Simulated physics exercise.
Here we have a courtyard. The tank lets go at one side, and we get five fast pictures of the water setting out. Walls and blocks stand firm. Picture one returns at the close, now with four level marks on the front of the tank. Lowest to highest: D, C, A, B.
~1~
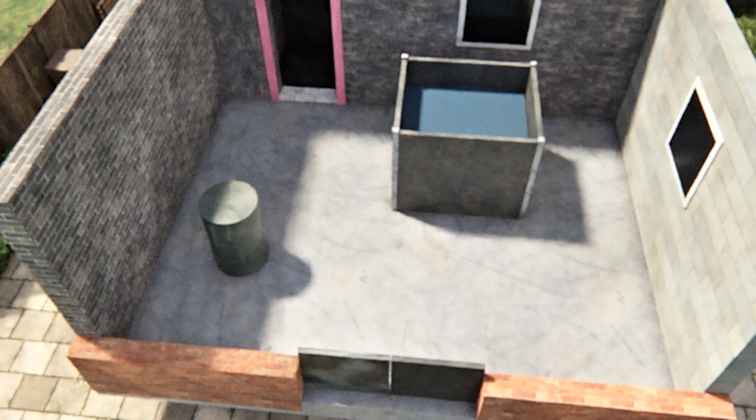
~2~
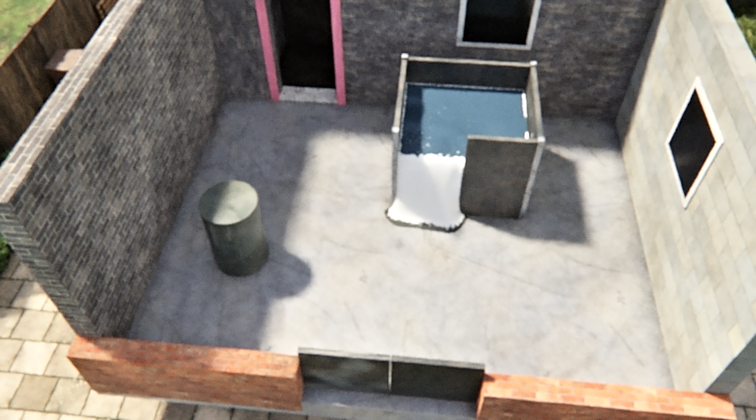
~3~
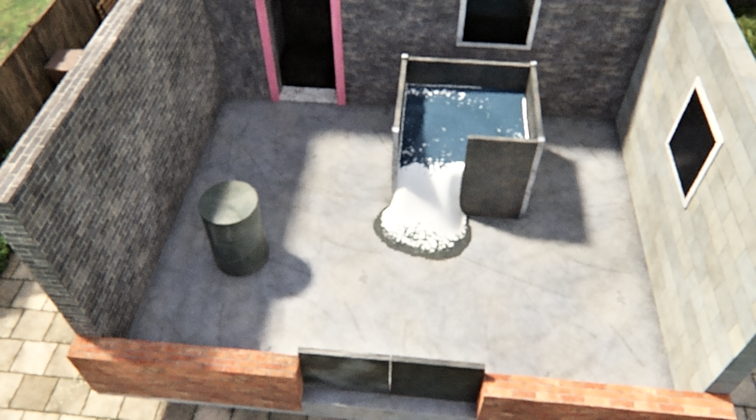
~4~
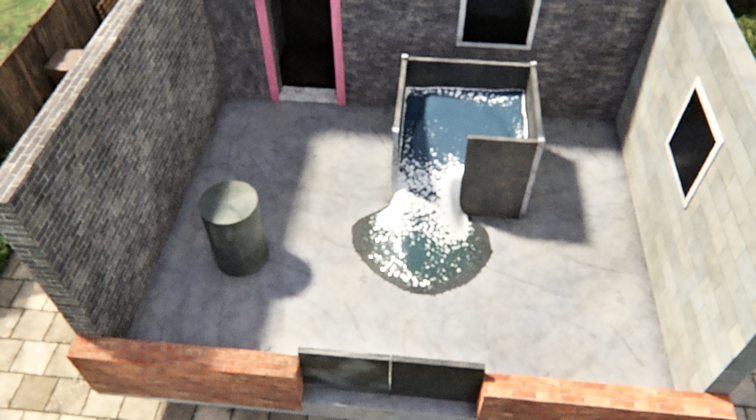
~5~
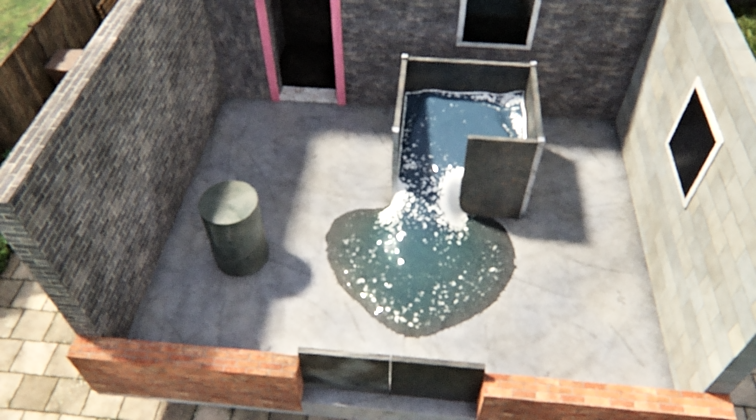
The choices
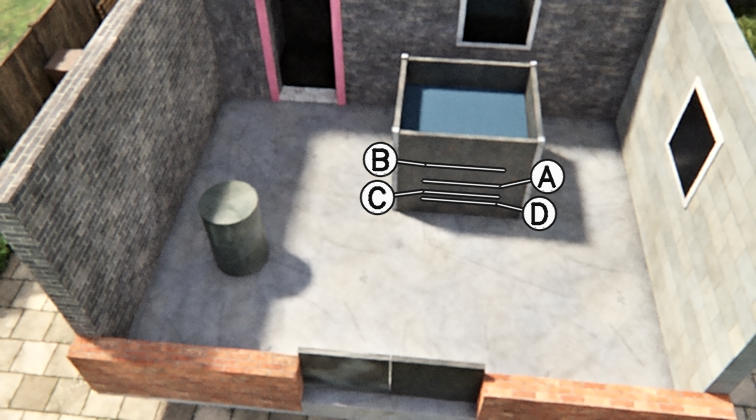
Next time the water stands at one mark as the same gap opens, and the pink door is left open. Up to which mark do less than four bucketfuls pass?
The answer is level B.
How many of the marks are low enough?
All four.
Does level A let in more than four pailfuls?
No, that is safe.
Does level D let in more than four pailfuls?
No, not at all.
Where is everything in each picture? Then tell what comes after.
The first frame shows water in the tank at rest, its middle at (465, 121); foot of the pink doorway at (309, 102); shut gate at (391, 361).
In the second frame, 1 % of the ground under water, visible out to (393, 214).
In the third frame, 3 % of the ground under water, visible out to (443, 252).
In the fourth frame, 6 % of the ground under water, visible out to (416, 288).
In the fifth frame, 12 % of the ground under water, visible out to (413, 317).
In white, A at (461, 183); B at (464, 167); C at (460, 194); D at (459, 201); from the bottom up D, C, A, B.
For level A, nothing gets over.
For level B, a bucket or two gets in.
For level C, nothing gets over.
For level D, nothing gets over.
